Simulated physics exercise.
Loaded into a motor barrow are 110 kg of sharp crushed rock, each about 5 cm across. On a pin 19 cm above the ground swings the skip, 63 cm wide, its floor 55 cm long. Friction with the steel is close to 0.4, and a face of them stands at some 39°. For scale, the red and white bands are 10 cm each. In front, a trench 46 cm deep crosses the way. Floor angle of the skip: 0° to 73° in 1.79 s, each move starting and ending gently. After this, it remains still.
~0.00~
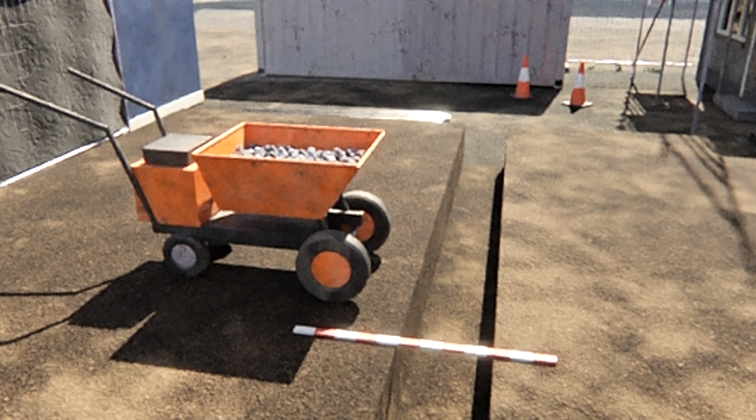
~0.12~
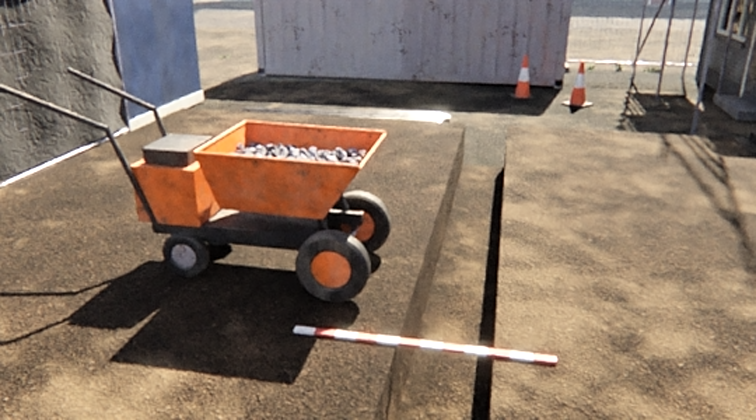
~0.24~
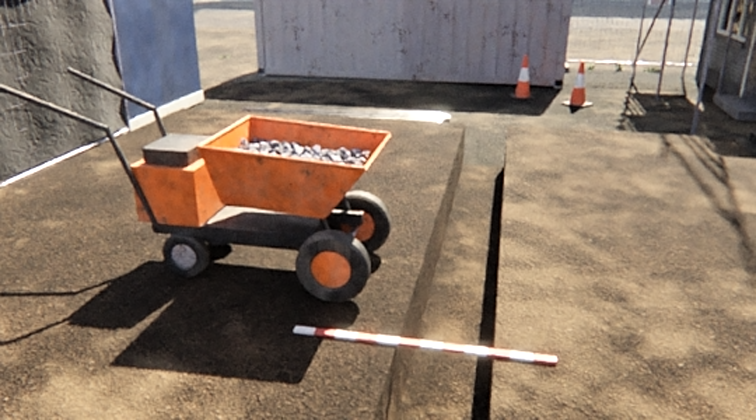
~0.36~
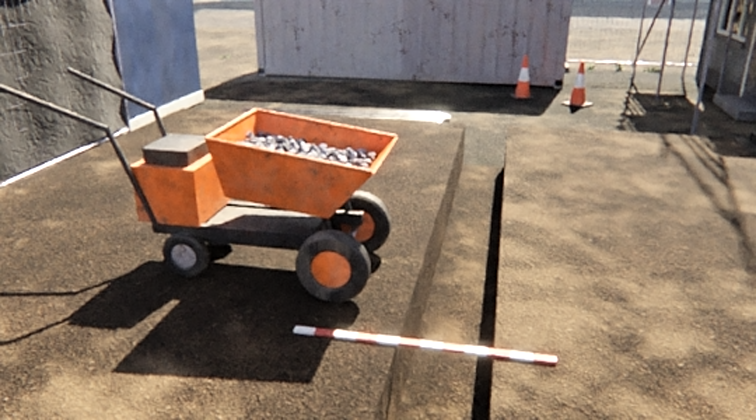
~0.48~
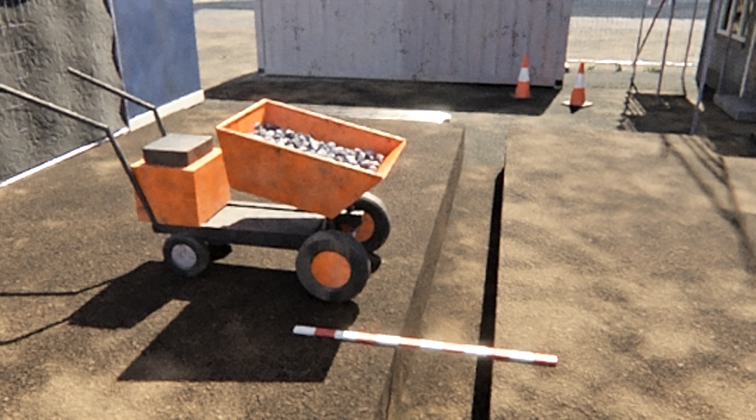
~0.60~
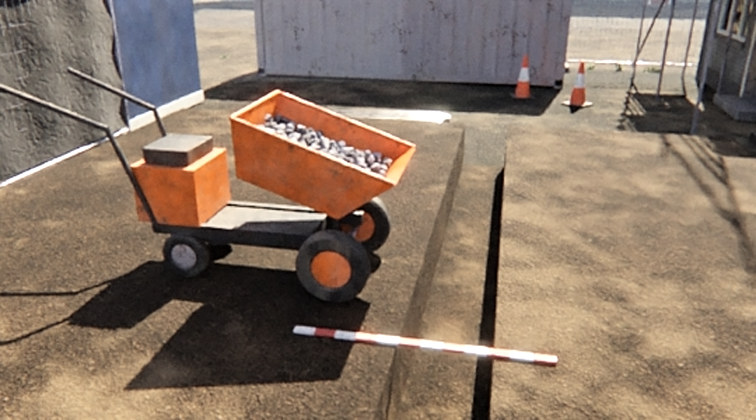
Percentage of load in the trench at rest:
75 %.
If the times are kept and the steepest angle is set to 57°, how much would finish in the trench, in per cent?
It would be near 5 per cent.
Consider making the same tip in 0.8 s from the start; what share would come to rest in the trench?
Close to 60 per cent then.
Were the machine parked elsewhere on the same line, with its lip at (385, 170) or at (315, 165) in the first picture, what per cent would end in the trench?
That gives roughly 50 per cent and roughly 80 per cent.
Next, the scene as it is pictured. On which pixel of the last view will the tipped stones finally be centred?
The resting stones are centred at roughly (467, 349).
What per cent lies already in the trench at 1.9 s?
By that point it's something like 20 in a hundred.
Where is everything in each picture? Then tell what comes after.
In the first picture, the skip is at 0°, its lip at (358, 167); the top of the load is at (298, 153).
The second picture shows lip at (360, 167), floor tilted 1°, highest stones at (299, 153); the stones move at 0.1 m/s on average.
The third picture shows lip at (365, 169), floor tilted 4°, highest stones at (271, 147); the stones move at 0.3 m/s on average.
In the fourth picture, the skip is at 8°, its lip at (373, 173); the top of the load is at (272, 142); the stones move at 0.4 m/s on average.
In the fifth picture, the skip is at 13°, its lip at (383, 178); the top of the load is at (272, 135); the stones move at 0.4 m/s on average.
In the sixth picture, the skip is at 19°, its lip at (394, 185); the top of the load is at (276, 126); the stones move at 0.5 m/s on average.
After 1.3 s the floor is at 61°; 100 % in the skip; the foremost stones are at (432, 232).
After 1.9 s the floor is at 73°; 79 % in the skip, 20 % in the trench, 1 % past the trench; the foremost stones are at (507, 279).
After 2.2 s the floor is at 73°; 57 % in the skip, 38 % in the trench, 5 % past the trench; the foremost stones are at (550, 294).
After 4.2 s the floor is at 73°; 20 % in the skip, 75 % in the trench, 5 % past the trench; the foremost stones are at (554, 298).
